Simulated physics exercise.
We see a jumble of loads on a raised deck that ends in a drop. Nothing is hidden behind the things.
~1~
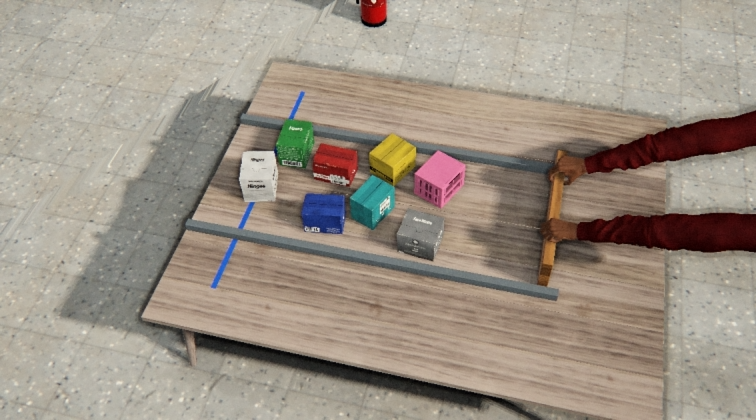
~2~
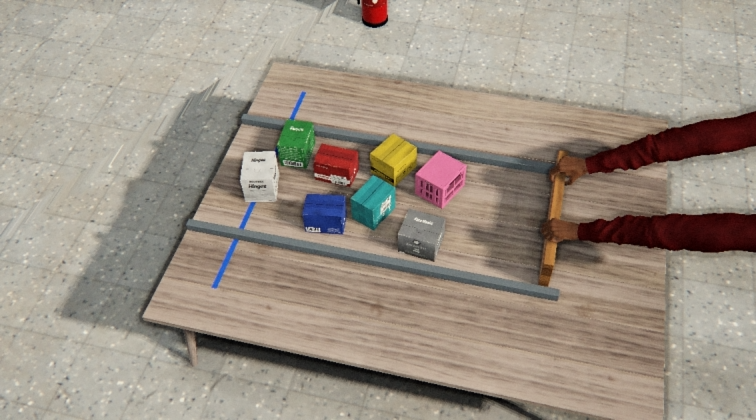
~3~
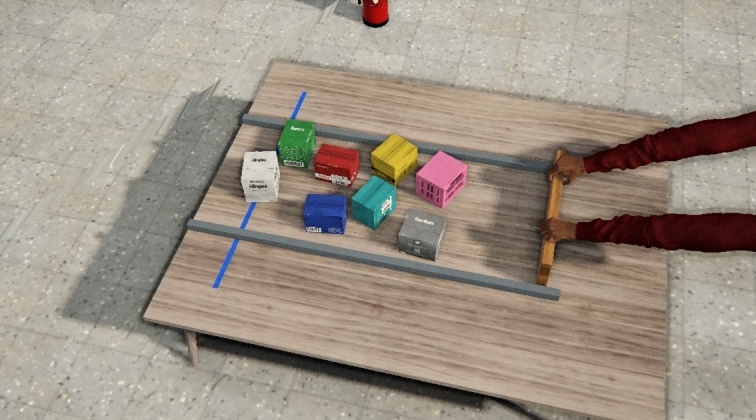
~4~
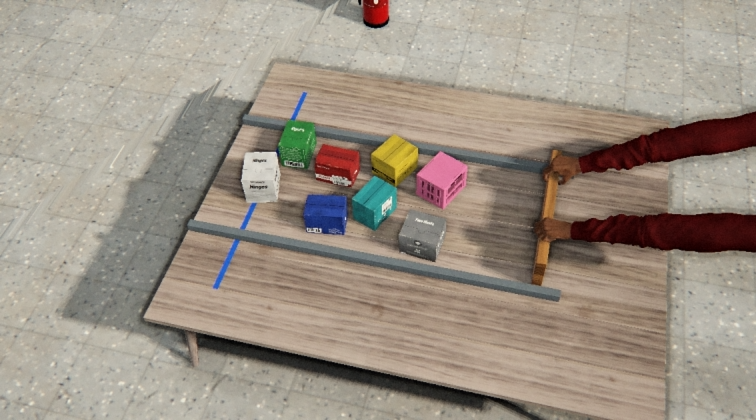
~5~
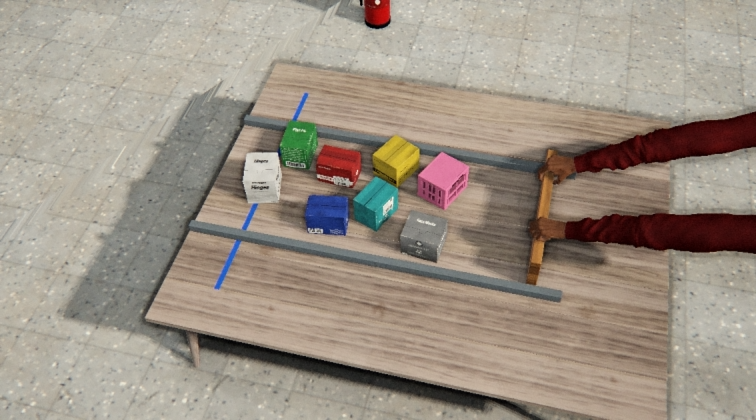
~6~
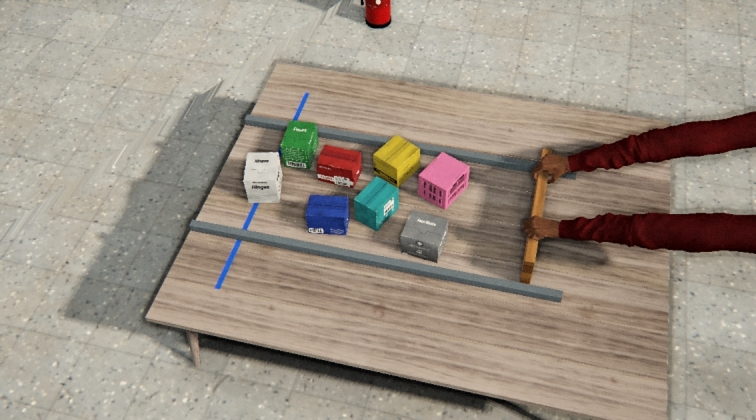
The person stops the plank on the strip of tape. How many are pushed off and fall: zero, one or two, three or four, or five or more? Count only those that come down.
The number that fall off is three or four.
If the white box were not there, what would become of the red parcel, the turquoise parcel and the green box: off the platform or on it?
The red parcel drops off; the turquoise parcel does not fall; the green box tumbles off.
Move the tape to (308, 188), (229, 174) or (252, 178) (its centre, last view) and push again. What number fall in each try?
Try by try, 0, 8 and 6.
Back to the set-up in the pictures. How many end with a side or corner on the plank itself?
In contact: 2.
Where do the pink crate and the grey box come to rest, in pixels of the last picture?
First (258, 152), then (230, 206).
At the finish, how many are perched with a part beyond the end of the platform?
It comes to 2.
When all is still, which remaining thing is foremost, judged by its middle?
It is the yellow box.
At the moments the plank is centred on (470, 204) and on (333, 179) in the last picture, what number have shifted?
The counts are 0 and 8.
A little later, none off yet; white box at rest near (264, 178); green box at rest near (300, 145); red parcel at rest near (339, 167).
Next, none off yet; white box moving near (261, 178); green box shifted a little near (288, 144); red parcel shifted about its own width near (300, 169).
When it is over, the number that fall off is three or four; down, blue box, red parcel, green box and white box.
